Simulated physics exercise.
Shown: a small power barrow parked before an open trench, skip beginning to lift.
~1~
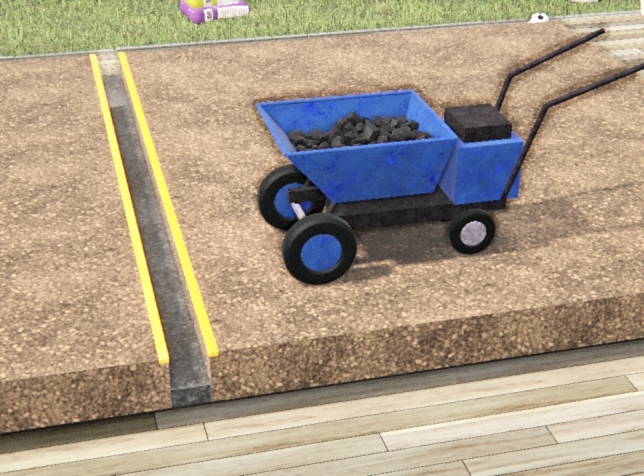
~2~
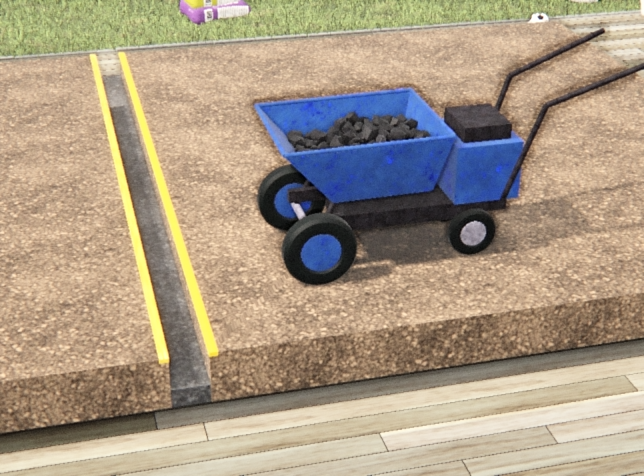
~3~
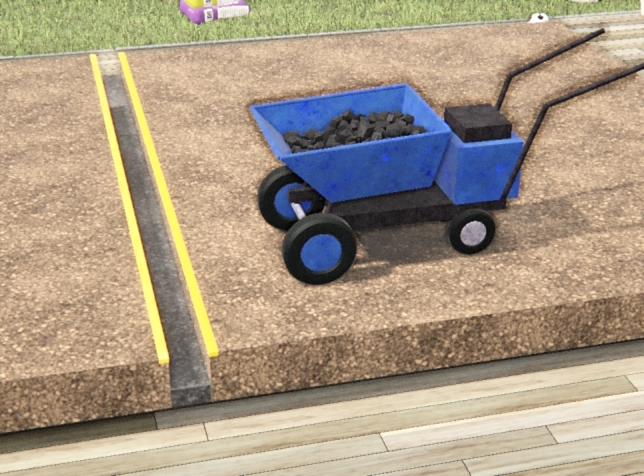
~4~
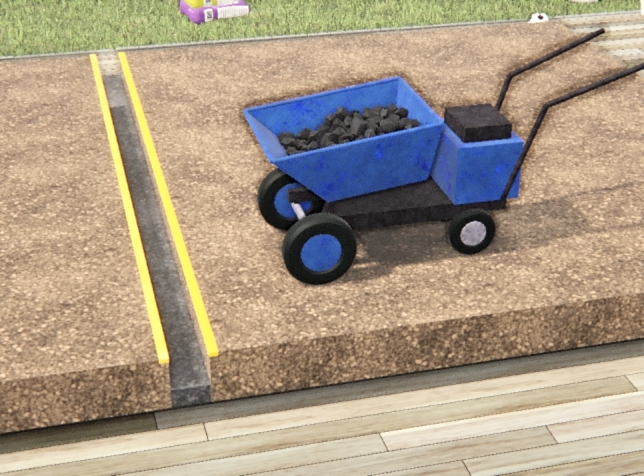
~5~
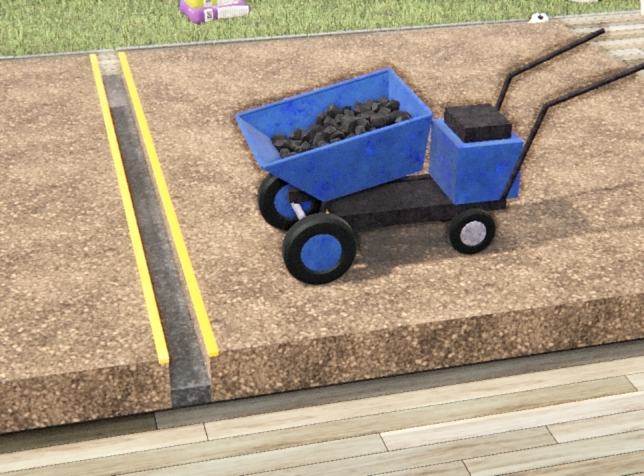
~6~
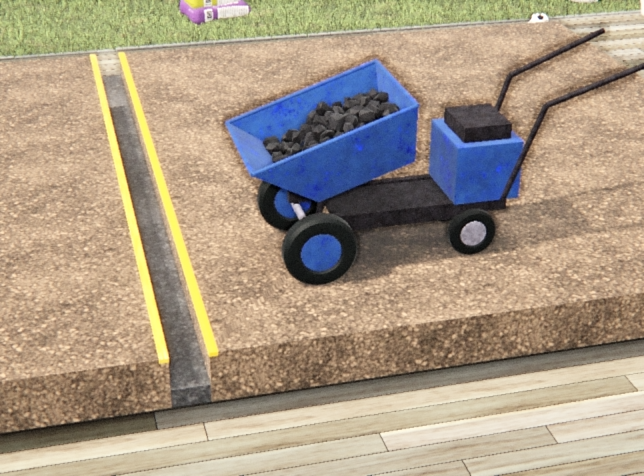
A blue skip heaped with dark lumps sits on a small wheeled barrow with black handles at the right, seen from above and to one side on a raised brown gritty surface. Left of it runs a narrow grey trench edged in yellow, with grass behind and pale planks in front. The skip tilts steadily leftward, its rear rising, while the wheels and view stay still.
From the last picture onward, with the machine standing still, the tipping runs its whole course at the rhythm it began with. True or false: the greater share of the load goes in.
True.
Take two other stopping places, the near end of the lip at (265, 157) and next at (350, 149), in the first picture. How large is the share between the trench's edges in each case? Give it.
It works out to 50 per cent in the first case and 30 per cent in the second.
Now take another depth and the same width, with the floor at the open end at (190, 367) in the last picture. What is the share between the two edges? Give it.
Estimated share: Approx. 40 %.
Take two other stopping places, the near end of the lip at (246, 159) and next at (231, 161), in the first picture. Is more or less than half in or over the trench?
Try one: The lesser share. Try two: The lesser share.
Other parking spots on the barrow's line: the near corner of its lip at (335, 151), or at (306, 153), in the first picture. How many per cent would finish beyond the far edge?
Some 0 % then some 10 %.
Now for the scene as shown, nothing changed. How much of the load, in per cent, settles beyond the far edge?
25 %.
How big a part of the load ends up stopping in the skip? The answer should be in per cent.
Close to 0 percent.
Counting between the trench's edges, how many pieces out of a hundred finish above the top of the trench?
My estimate would be close to 25 per cent.
Just after the last frame, skip tipped steeply; every one in the skip.
A moment on, skip tipped right over; almost all in the skip; just a few short of the trench; about a tenth in or heaped over the trench; just a few falling.
Further on, skip tipped right over; roughly a quarter in the skip; just a few short of the trench; roughly half in or heaped over the trench; roughly a quarter beyond it; just a few falling.
When it is over, skip tipped right over; about a tenth short of the trench; roughly two thirds in or heaped over the trench; roughly a quarter beyond it.
